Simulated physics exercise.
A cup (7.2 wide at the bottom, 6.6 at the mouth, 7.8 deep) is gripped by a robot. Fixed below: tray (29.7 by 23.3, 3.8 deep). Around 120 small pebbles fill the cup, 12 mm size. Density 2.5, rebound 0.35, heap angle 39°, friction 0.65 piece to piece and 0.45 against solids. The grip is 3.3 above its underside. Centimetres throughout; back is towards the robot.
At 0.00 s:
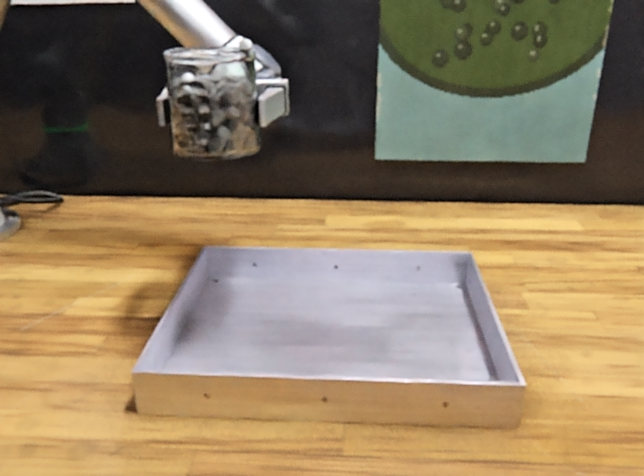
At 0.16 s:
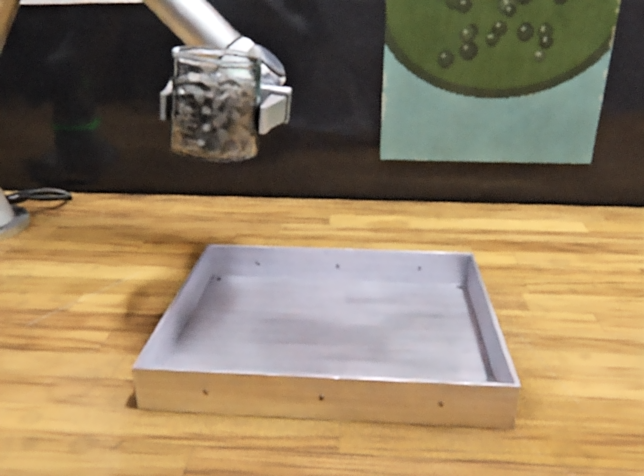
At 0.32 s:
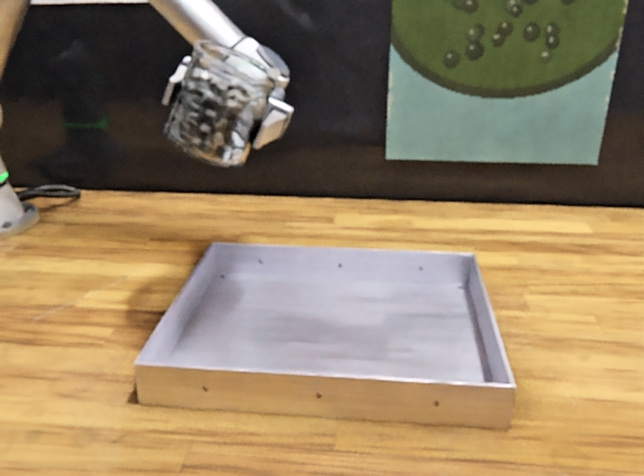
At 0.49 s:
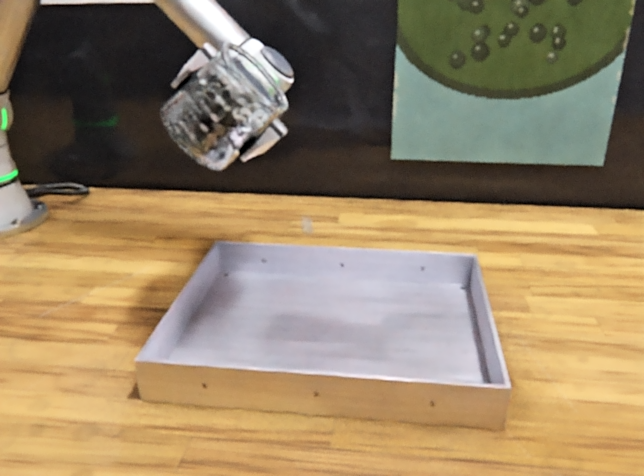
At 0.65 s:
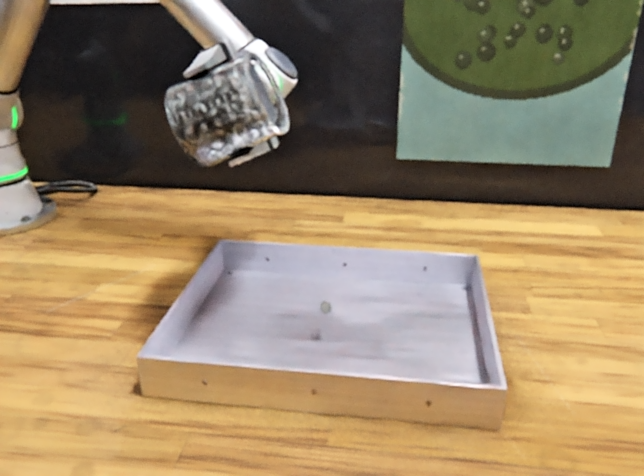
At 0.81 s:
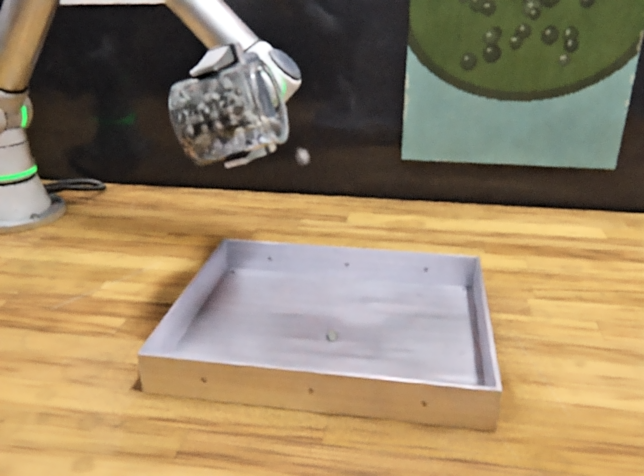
The clip opens with a robot arm holding a clear cup full of small pebbles upright above and behind a shallow gray tray on a wooden table. The arm tips the cup steadily onto its side, and one pebble drops into the tray. A second pebble then leaves the cup and is in midair.
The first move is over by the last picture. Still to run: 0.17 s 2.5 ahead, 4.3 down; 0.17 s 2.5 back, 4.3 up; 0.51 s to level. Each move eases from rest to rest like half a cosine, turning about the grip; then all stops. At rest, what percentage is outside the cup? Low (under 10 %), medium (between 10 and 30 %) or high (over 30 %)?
Share outside the cup: Low (under 10 %).
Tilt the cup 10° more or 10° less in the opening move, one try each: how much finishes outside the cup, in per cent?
About 0 and 0 per cent.
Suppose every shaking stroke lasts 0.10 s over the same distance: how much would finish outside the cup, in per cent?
It would be near 5 per cent.
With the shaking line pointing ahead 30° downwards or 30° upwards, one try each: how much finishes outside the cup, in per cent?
About 0 and 10 per cent.
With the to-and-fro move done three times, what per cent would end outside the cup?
In that case some 0 per cent.
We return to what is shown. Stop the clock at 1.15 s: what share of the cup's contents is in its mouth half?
Some 35 per cent.
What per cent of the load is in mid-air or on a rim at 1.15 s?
Some 0 per cent.
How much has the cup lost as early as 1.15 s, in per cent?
About 0 per cent by then.
After 1.15 s, tilted 73° forward, highest piece 25 above the table; 119 in the cup, 2 in the tray.
After 1.49 s, tilted 18° forward, highest piece 25 above the table; 119 in the cup, 2 in the tray.
After 1.86 s, level, highest piece 26 above the table; 119 in the cup, 2 in the tray.
After 2.91 s, level, highest piece 26 above the table; 119 in the cup, 2 in the tray.
At rest, 119 in the cup, 2 in the tray. That is 2 % outside the cup.
